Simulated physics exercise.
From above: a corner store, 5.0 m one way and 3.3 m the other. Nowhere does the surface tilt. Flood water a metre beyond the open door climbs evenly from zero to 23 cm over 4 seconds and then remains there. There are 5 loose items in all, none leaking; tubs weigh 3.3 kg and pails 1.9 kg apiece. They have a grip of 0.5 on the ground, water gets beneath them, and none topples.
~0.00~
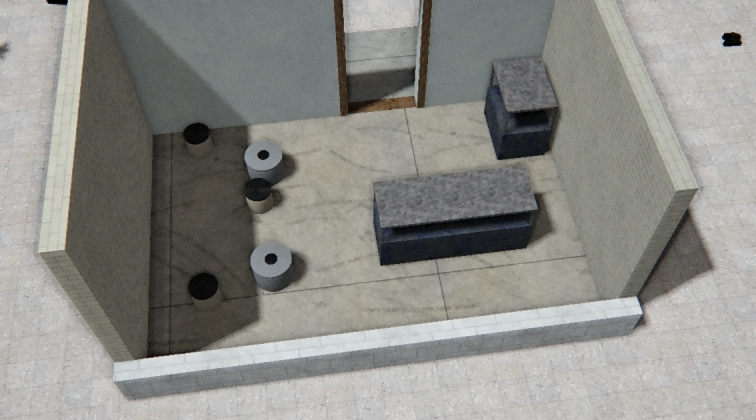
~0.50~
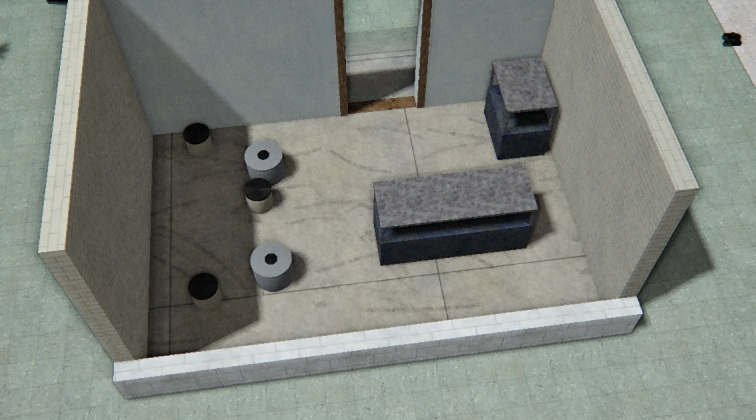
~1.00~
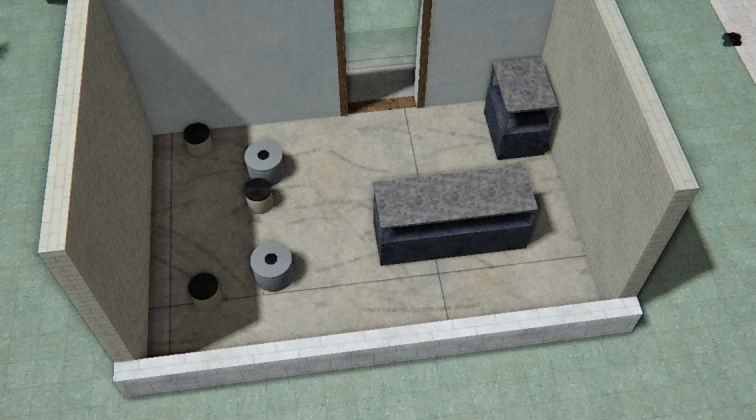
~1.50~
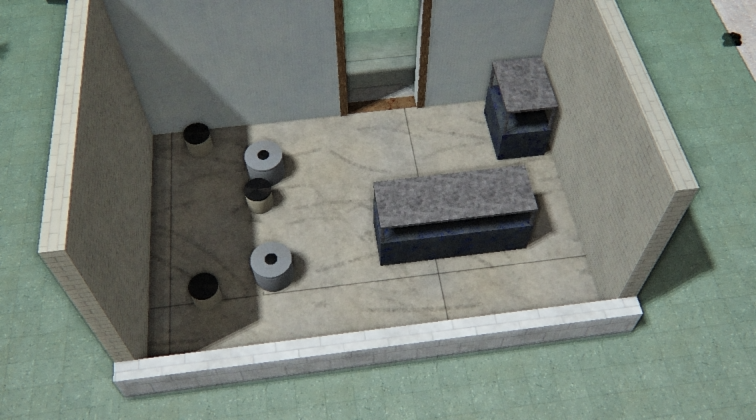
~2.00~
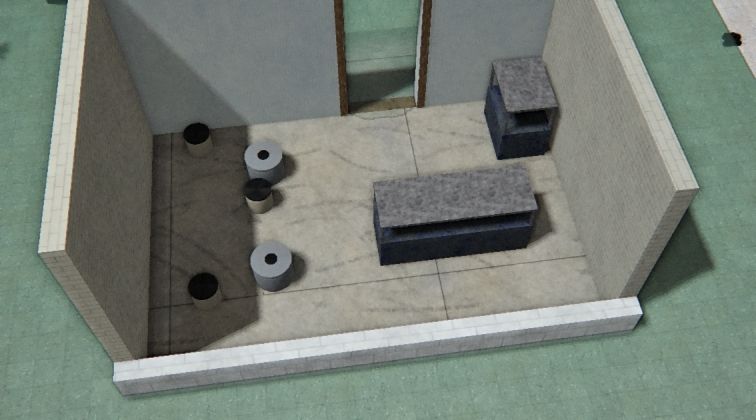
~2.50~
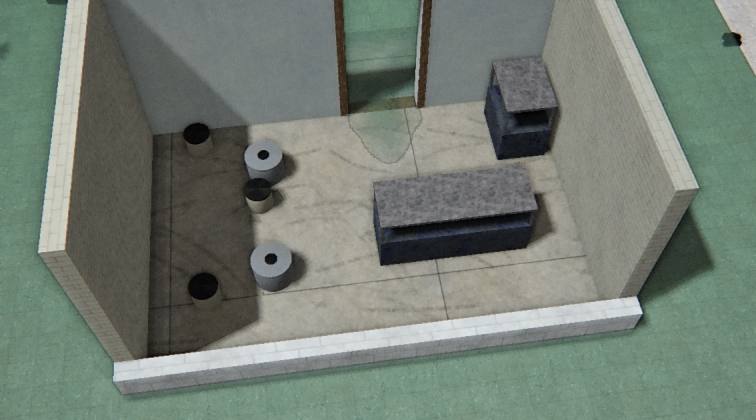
Water spreads as a greenish sheet over the pale paving around a small roofless corner store, seen from high above by a camera that stays still. Inside stand dark, grey-topped counters at centre and upper right, with round grey and black-topped tubs on the left. The green deepens outside, then a thin tongue slips through the back doorway onto the beige floor, while the objects stay put.
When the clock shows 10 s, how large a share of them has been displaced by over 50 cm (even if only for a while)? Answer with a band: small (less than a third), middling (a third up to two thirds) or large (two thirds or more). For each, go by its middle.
Middling.
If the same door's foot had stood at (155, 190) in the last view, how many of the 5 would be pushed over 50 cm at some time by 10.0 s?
4.
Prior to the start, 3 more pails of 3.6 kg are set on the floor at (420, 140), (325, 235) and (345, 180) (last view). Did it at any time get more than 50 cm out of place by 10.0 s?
In that order: More, past it, past it.
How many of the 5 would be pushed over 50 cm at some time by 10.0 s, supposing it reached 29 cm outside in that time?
The count would be 4.
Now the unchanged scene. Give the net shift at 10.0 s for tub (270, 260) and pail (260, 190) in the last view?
They sit 100 cm and 40 cm away, in the order given.
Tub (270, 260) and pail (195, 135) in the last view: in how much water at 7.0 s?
First roughly 9 cm, second roughly 0 cm.
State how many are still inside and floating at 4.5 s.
Count at that moment: 0.
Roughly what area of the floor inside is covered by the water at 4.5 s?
Wet area: Approx. 5.5 m2.
After 3.5 s 0 of 5 are over 50 cm from their spots; 0 afloat.
After 4.5 s 0 of 5 are over 50 cm from their spots; 0 afloat.
After 7.0 s 2 of 5 are over 50 cm from their spots; 2 afloat.
After 10.0 s 2 of 5 are over 50 cm from their spots, and 2 have been at some point; 5 afloat.
